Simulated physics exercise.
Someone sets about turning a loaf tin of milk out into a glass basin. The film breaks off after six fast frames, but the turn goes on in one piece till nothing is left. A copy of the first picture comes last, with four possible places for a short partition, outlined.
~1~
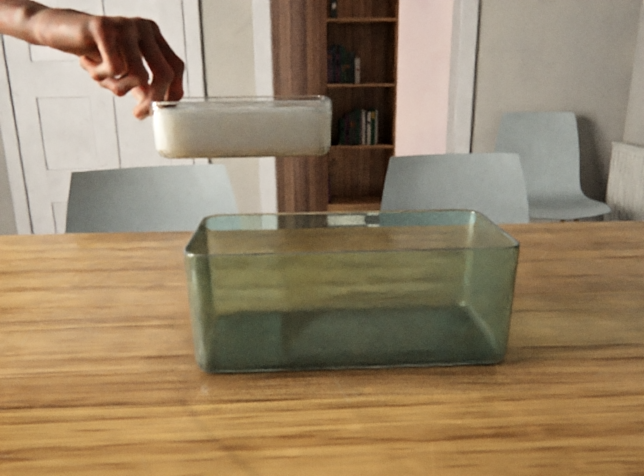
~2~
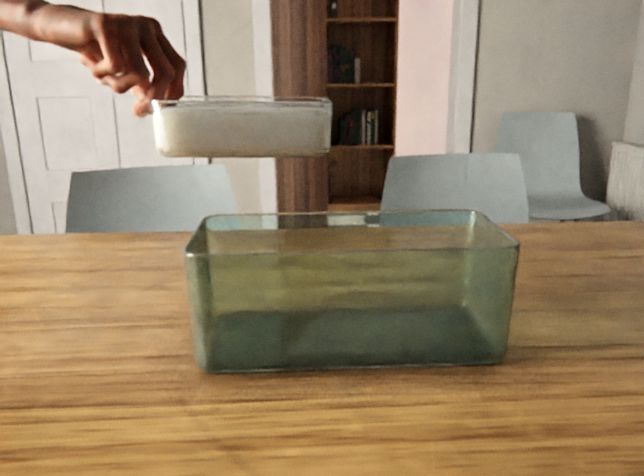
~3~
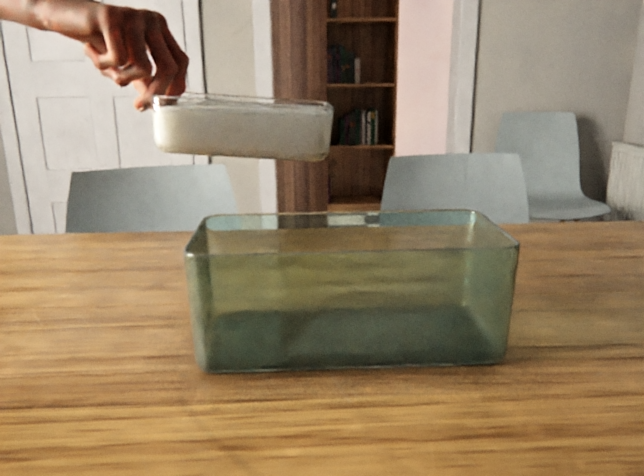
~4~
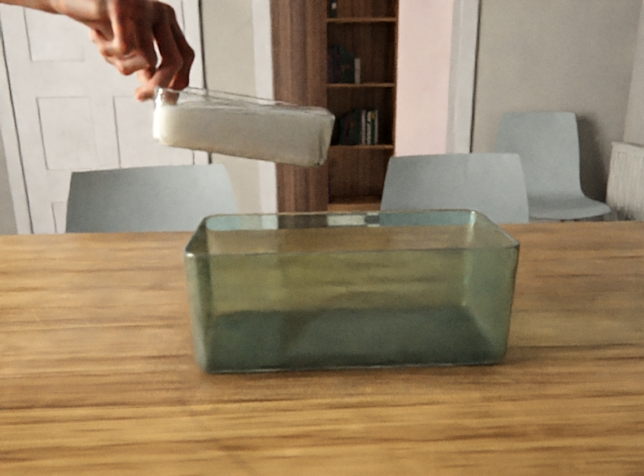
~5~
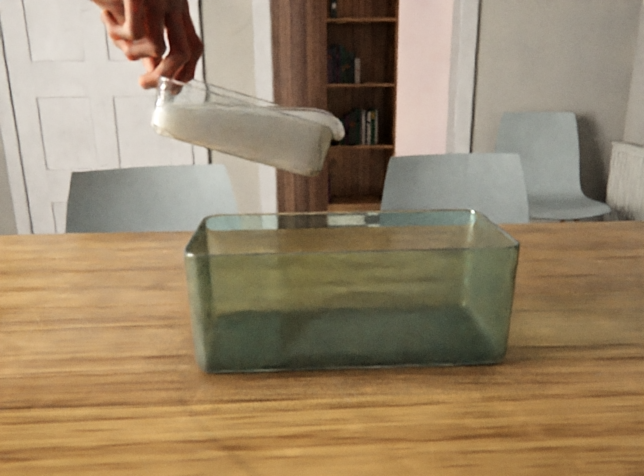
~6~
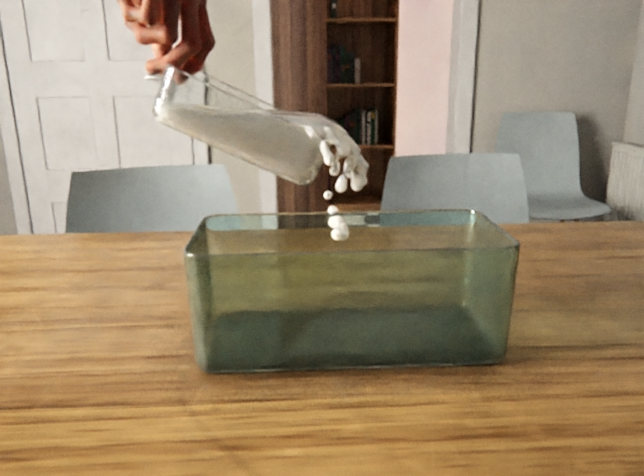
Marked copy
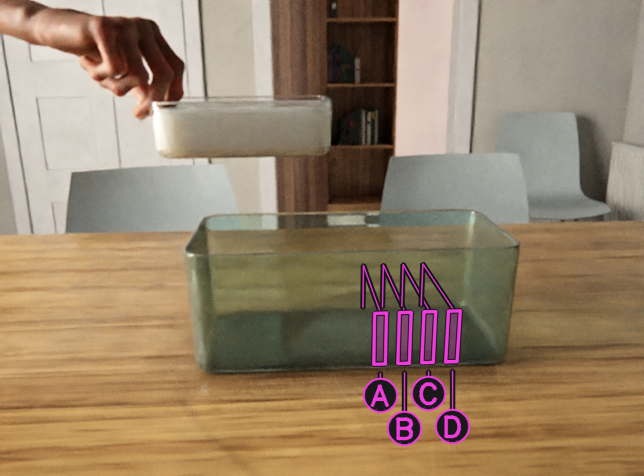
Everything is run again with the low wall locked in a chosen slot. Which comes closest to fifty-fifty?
B.
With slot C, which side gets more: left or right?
The left one.
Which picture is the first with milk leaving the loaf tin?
Picture 5.
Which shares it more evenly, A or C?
A it is.
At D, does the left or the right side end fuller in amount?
The left one.
On the marked copy, A at (380, 373); B at (404, 372); C at (428, 371); D at (452, 370).
With A, about 29 % ends left of the wall and 70 % right of it.
With B, about 52 % ends left of the wall and 47 % right of it.
With C, about 94 % ends left of the wall and 5 % right of it.
With D, about 98 % ends left of the wall and 1 % right of it.
